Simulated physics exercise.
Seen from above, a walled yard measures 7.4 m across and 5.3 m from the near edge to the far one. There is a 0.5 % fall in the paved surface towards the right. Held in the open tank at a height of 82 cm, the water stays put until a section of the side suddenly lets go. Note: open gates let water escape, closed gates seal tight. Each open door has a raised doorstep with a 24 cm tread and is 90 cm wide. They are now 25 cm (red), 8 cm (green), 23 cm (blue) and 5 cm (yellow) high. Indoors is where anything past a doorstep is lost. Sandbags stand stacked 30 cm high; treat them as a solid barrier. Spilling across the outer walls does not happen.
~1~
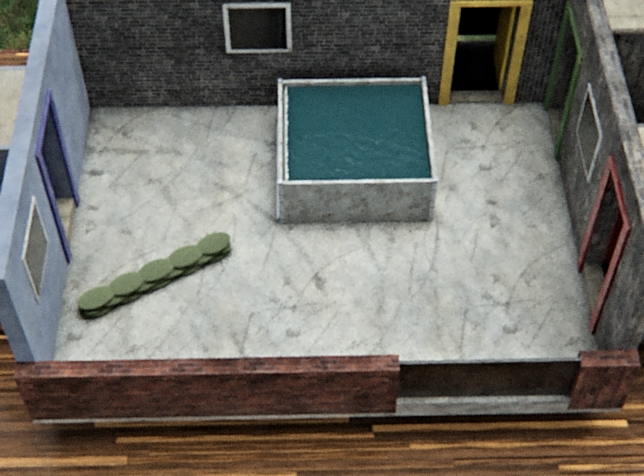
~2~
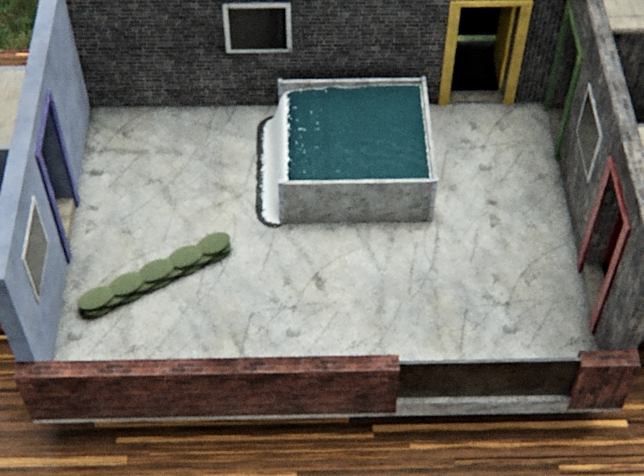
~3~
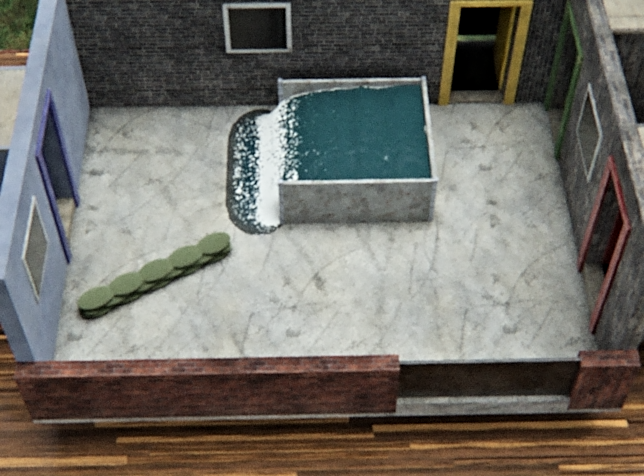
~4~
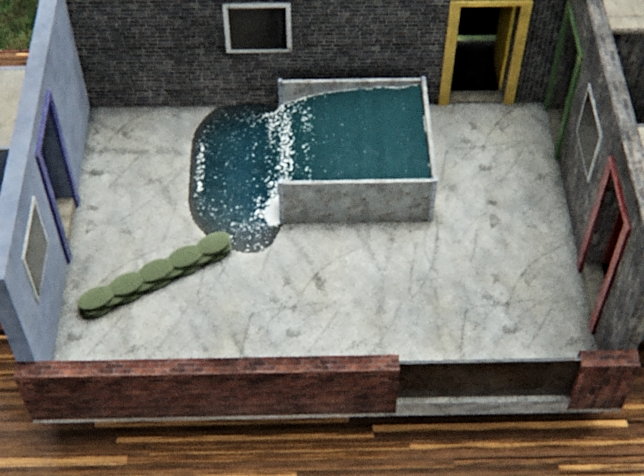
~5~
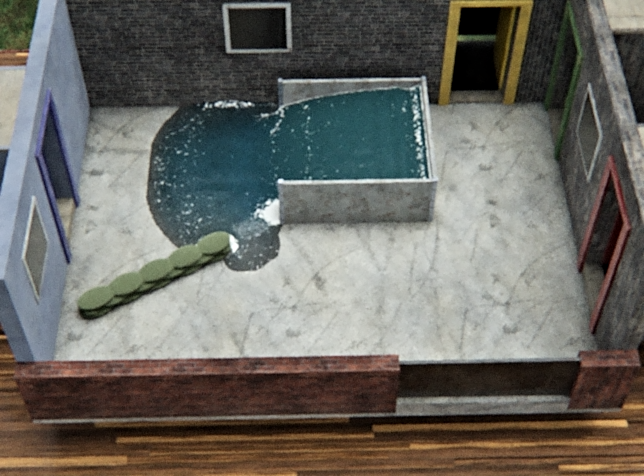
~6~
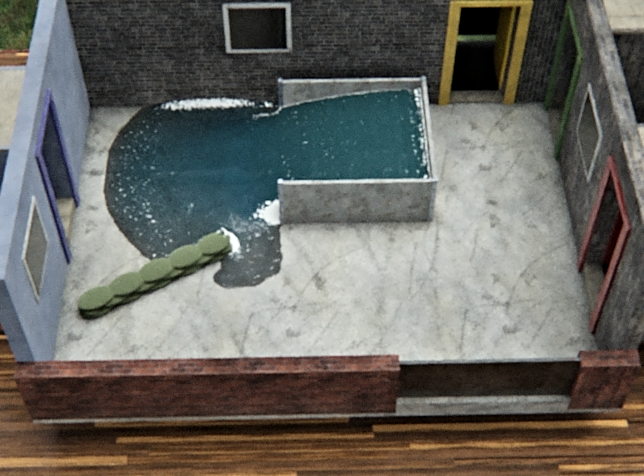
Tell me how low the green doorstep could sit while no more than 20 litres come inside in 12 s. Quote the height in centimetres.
At least 8.5 cm or so.
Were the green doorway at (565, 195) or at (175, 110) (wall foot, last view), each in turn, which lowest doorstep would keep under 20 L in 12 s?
Minimums: Roughly 8.5 cm and 28 cm.
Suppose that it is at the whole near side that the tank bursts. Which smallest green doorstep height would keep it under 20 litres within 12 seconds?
That way, roughly 13.5 cm.
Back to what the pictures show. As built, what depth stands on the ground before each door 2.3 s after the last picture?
Centimetres: Red = 0, green = 0, blue = 31, yellow = 0.
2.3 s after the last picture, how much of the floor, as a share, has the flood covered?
Wet: Close to 40 %.
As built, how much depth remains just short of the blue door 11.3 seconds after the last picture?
Roughly 15.0 cm deep.
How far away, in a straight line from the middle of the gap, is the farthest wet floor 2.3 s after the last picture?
5.0 metres.
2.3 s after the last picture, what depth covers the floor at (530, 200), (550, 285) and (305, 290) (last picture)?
Going through the spots in order gives 0, 0 and 1 centimetres.
Then, 0.7 s after the last picture water covers 30 % of the floor, deepest (56 cm) near (101, 118); it has not reached the green door.
Then, 2.3 s after the last picture water covers 40 % of the floor, deepest (46 cm) near (103, 293); it has not reached the green door.
Then, 11.3 s after the last picture water covers 95 % of the floor, deepest (18 cm) near (155, 142); 10 cm at the green door, 27 litres in over its 8 cm doorstep.
At the green door as built, the water peaked near 11 cm, 7.3 s after the last picture.
Run again over the same 12 s with other heights there, 34 litres in over 7.5 cm, 8 litres over 10 cm. The limit of 20 litres is kept from about 8.5 cm up.
